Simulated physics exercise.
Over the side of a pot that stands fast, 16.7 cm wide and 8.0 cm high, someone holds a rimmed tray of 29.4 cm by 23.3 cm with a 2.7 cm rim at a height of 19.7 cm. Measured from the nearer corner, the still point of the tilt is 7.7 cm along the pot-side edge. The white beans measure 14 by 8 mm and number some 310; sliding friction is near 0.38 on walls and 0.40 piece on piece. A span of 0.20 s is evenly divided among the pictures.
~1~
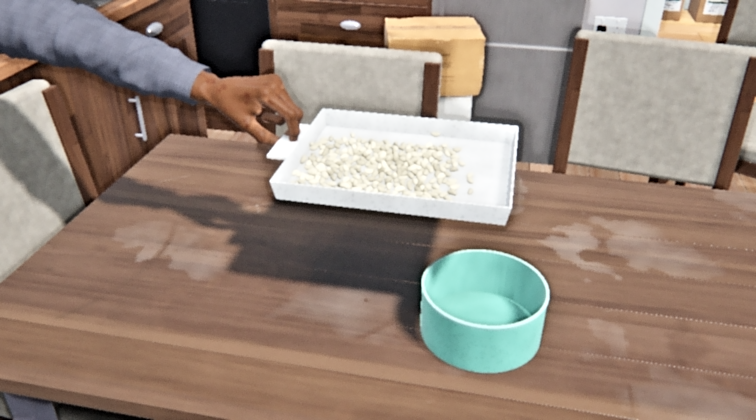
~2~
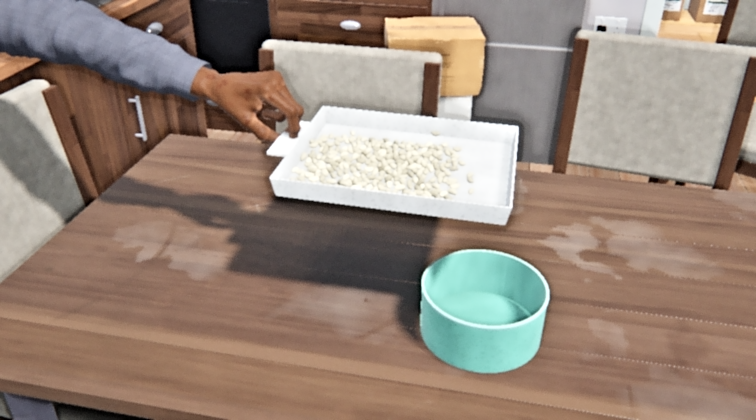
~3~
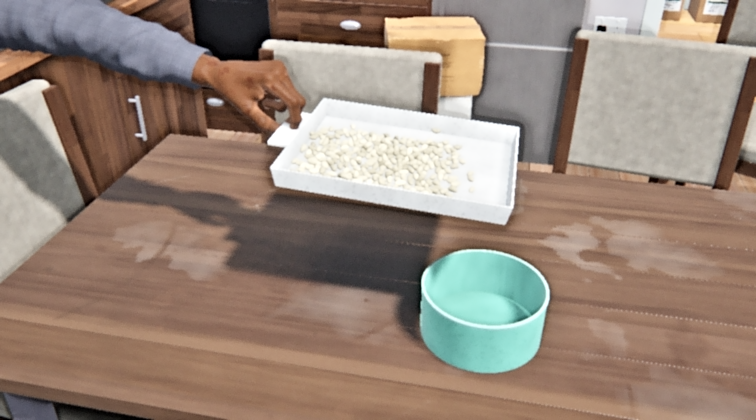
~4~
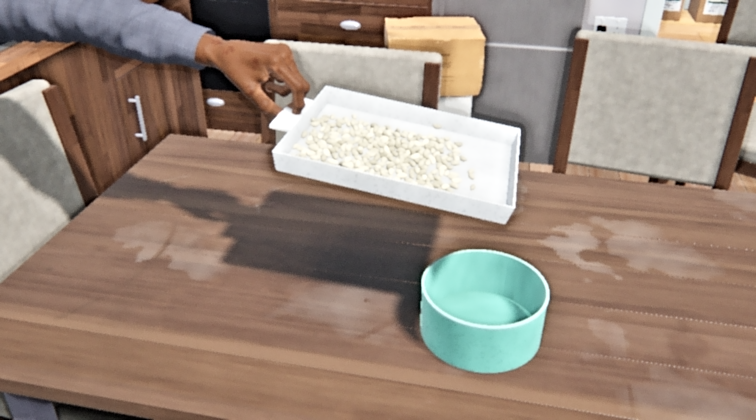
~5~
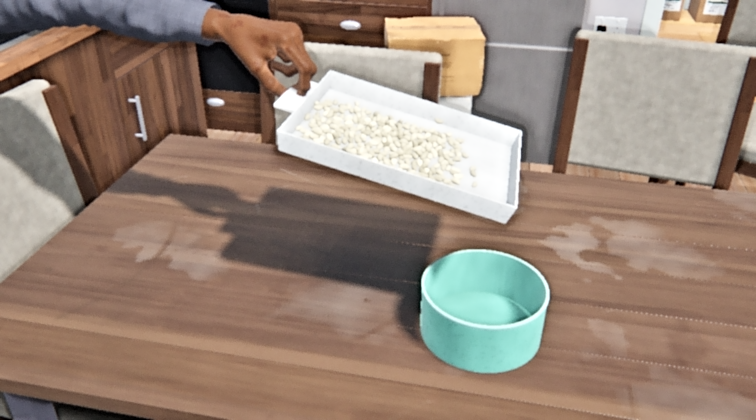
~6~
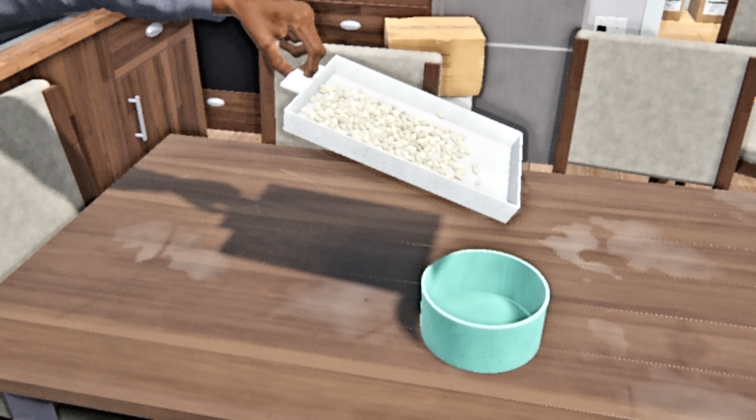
At a wooden dining table, a hand holds a white rimmed tray of small white beans by its left end, nearly level, behind a turquoise pot. The hand raises that end, slowly and then more steeply, until the tray slopes down to the right, while the beans stay bunched and the pot stays still.
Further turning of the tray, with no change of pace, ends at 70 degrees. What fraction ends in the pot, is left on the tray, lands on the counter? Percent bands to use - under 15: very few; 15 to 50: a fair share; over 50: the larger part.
Pot - very few, left on the tray - a fair share, counter - the larger part.
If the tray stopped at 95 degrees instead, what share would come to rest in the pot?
Around 5 in a hundred.
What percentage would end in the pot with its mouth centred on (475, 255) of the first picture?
The share would be some 0 per cent.
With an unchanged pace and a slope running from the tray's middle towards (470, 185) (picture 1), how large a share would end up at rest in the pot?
That would be close to 10 per cent.
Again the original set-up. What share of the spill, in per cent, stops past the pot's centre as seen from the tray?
Some 100 per cent of the spill lies beyond the centre.
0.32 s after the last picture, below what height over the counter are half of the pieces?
Some 24 cm.
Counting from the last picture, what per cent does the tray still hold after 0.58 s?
Roughly 35 percent of the load, I'd say.
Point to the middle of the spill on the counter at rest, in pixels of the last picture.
(599, 275), roughly.
Then, 0.19 s after the last picture, tilt 45 degrees; the tray holds 100 %, the pot 0 %.
Then, 0.32 s after the last picture, tilt 63 degrees; the tray holds 100 %, the pot 0 %.
Then, 0.58 s after the last picture, tilt 70 degrees; the tray holds 35 %, the pot 0 %.
In the end, pot 5 %, tray 35 %, counter 65 %.
